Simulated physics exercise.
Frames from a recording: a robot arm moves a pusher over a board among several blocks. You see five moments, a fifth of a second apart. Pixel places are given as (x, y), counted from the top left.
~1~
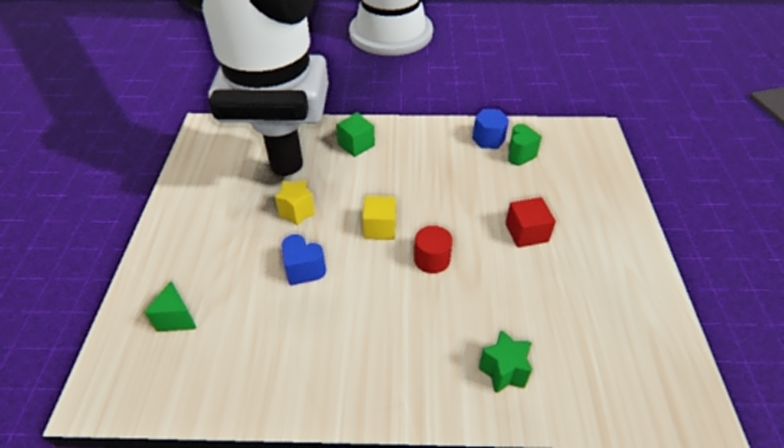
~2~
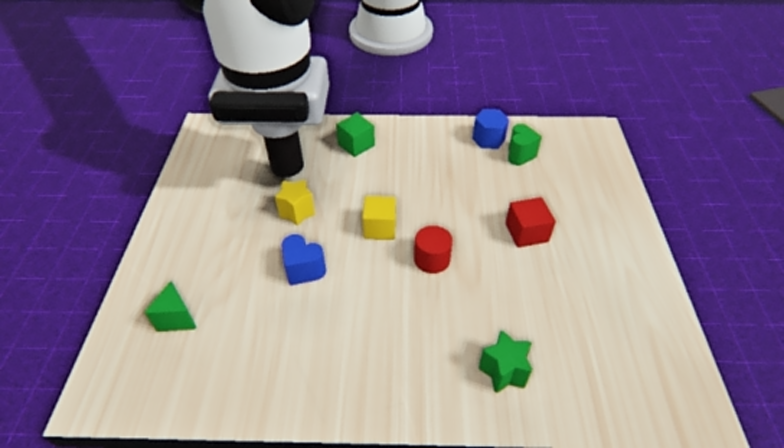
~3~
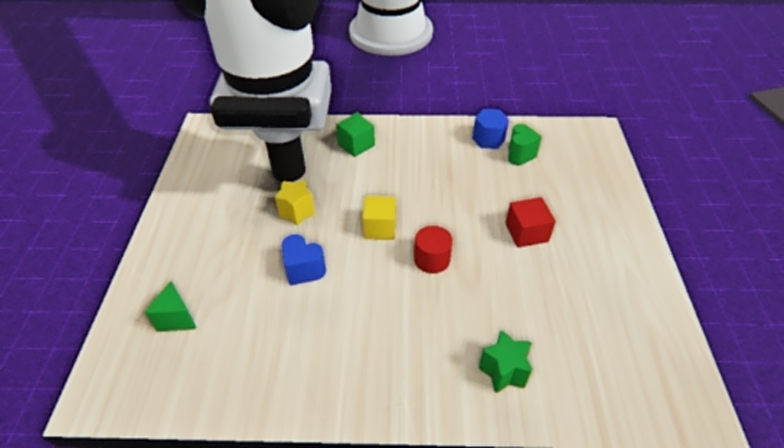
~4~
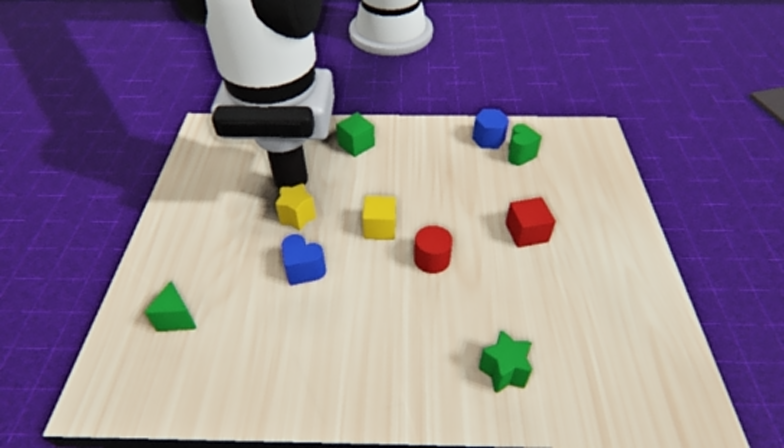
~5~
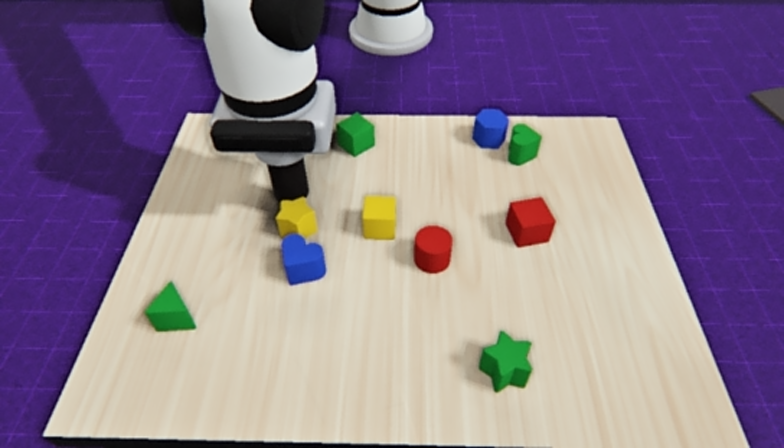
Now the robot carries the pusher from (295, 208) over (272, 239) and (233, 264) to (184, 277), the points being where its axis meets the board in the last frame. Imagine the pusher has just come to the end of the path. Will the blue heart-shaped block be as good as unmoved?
I believe not.
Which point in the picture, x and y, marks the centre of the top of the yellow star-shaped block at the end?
In the picture, it is at (289, 235).
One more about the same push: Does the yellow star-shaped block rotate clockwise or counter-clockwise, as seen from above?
The block spins anticlockwise.
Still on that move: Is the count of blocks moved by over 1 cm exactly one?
No
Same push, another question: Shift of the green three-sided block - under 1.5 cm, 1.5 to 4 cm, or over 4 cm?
Displacement: Within 1.5 cm.
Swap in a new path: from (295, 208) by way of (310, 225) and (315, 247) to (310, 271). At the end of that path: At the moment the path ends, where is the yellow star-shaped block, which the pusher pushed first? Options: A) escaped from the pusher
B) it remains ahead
Letter B.
What follows on the original path. One third of the way, pusher (267, 225); yellow star-shaped block (291, 233), turned 45° anticlockwise; blue heart-shaped block (303, 261).
Two thirds of the way, pusher (227, 249); yellow star-shaped block (289, 235), turned 55° anticlockwise; blue heart-shaped block (304, 262).
At the end, pusher (177, 262); green three-sided block in place; yellow star-shaped block (289, 235), turned 55° anticlockwise; blue heart-shaped block (304, 262).
